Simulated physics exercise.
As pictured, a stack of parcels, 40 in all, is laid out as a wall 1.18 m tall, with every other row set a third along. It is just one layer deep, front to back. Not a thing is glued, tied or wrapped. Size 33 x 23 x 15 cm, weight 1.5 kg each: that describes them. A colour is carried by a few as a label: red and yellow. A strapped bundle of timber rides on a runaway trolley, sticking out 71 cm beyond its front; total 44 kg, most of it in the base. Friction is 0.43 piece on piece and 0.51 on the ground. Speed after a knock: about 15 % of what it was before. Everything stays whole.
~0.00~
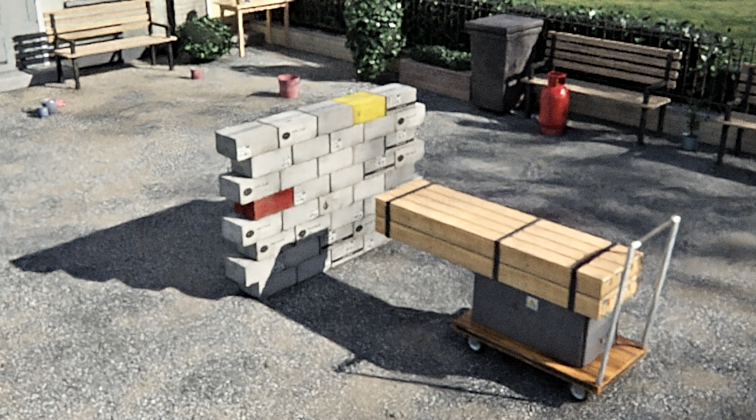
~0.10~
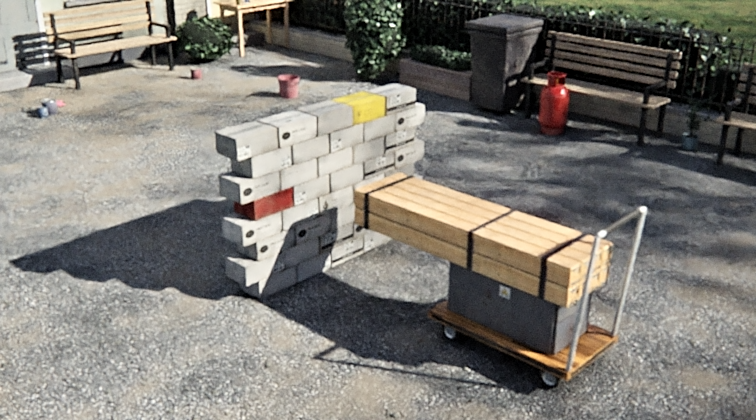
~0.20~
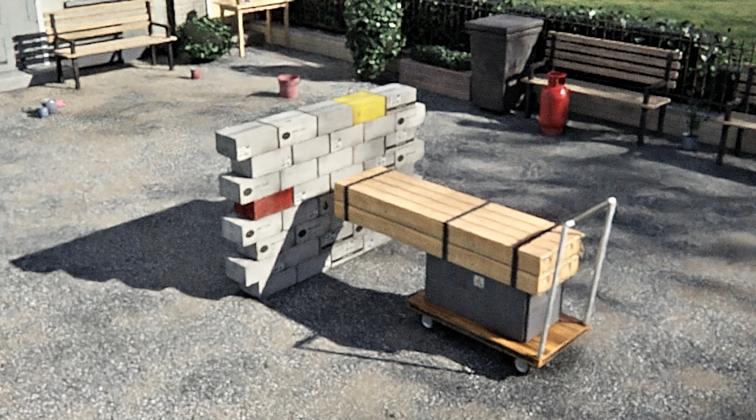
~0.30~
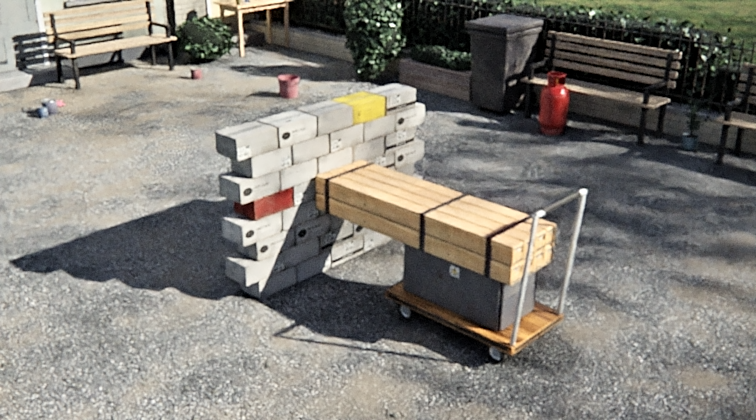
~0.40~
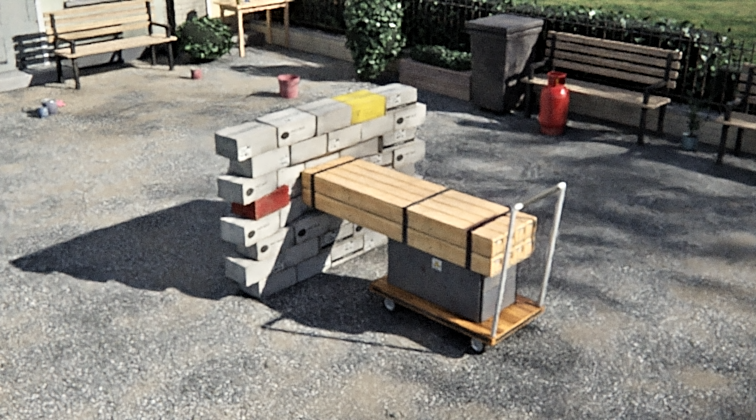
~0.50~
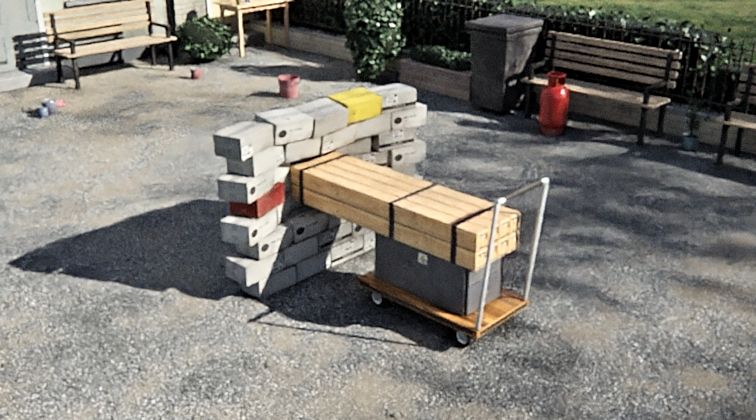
Strapped timber beams on a flatbed trolley rolling left into a wall of pale blocks, shoving and tilting several near the middle.
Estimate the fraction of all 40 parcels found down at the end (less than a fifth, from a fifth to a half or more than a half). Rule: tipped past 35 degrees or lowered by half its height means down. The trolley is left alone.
Lab note - fraction down at the end: More than one half.
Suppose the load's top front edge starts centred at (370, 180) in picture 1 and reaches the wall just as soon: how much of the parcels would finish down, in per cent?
Estimate: Close to 80 per cent down at the end.
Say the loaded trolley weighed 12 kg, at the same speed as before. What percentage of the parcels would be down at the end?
About 0 %.
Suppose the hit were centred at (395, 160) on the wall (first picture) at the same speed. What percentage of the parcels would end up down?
About 40 %.
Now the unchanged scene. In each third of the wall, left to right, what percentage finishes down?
The left third ends at 70 per cent, the middle at 60 per cent and the right at 50 per cent.
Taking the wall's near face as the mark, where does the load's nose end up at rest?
80 cm beyond.
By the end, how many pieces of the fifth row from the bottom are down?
4 in total.
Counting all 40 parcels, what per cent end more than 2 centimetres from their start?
It is 85 per cent.
Around 0.70 s, load 41 cm past the wall's line, still rolling; 1 of the 40 parcels down; red parcel tipped 6°; yellow parcel displaced 14 cm.
Around 1.04 s, load 67 cm past the wall's line, still rolling; 13 of the 40 parcels down; red parcel tipped 34°; yellow parcel tipped 33°, 51 mm lower.
Around 1.36 s, load 81 cm past the wall's line, still rolling; 24 of the 40 parcels down; yellow parcel on its side; red parcel tipped 59°, 24 cm lower.
Around 1.88 s, load 81 cm past the wall's line, stopped; 24 of the 40 parcels down; yellow parcel upside down; red parcel on its side.
Finally (3.8 s), load 81 cm past the wall's line, stopped; 24 of the 40 parcels down; yellow parcel upside down; red parcel on its side. That is 60 per cent. Seen by the last camera, middles, yellow parcel near (303, 157), red parcel near (209, 258).
